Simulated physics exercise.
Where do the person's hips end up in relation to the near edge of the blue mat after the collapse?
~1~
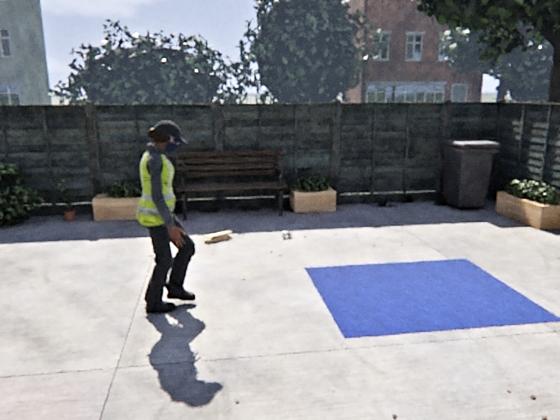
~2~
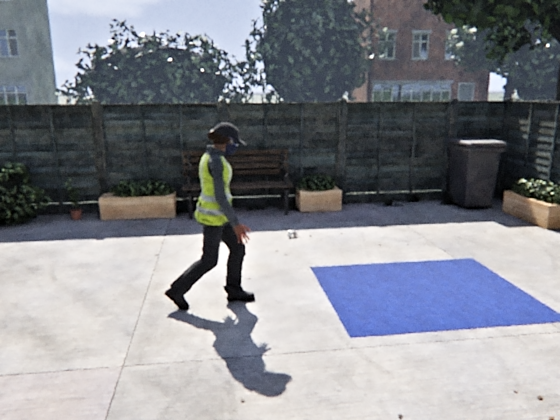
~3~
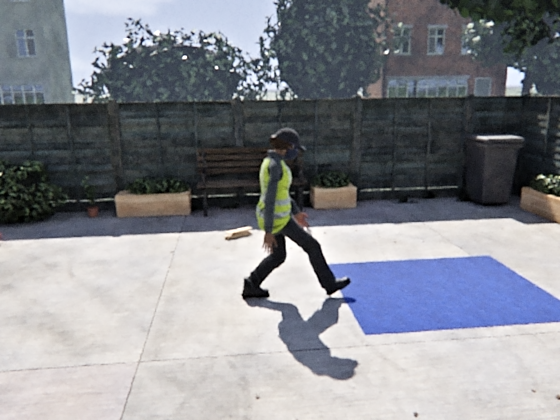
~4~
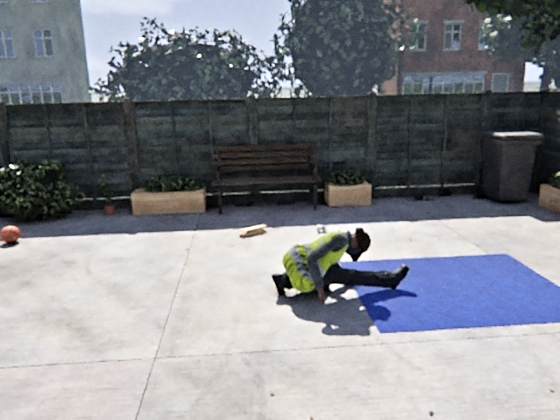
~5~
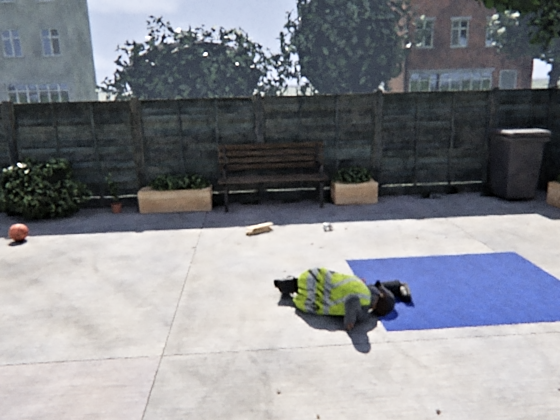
The hips come to rest on the pale paving, stopping before the near edge of the blue mat.
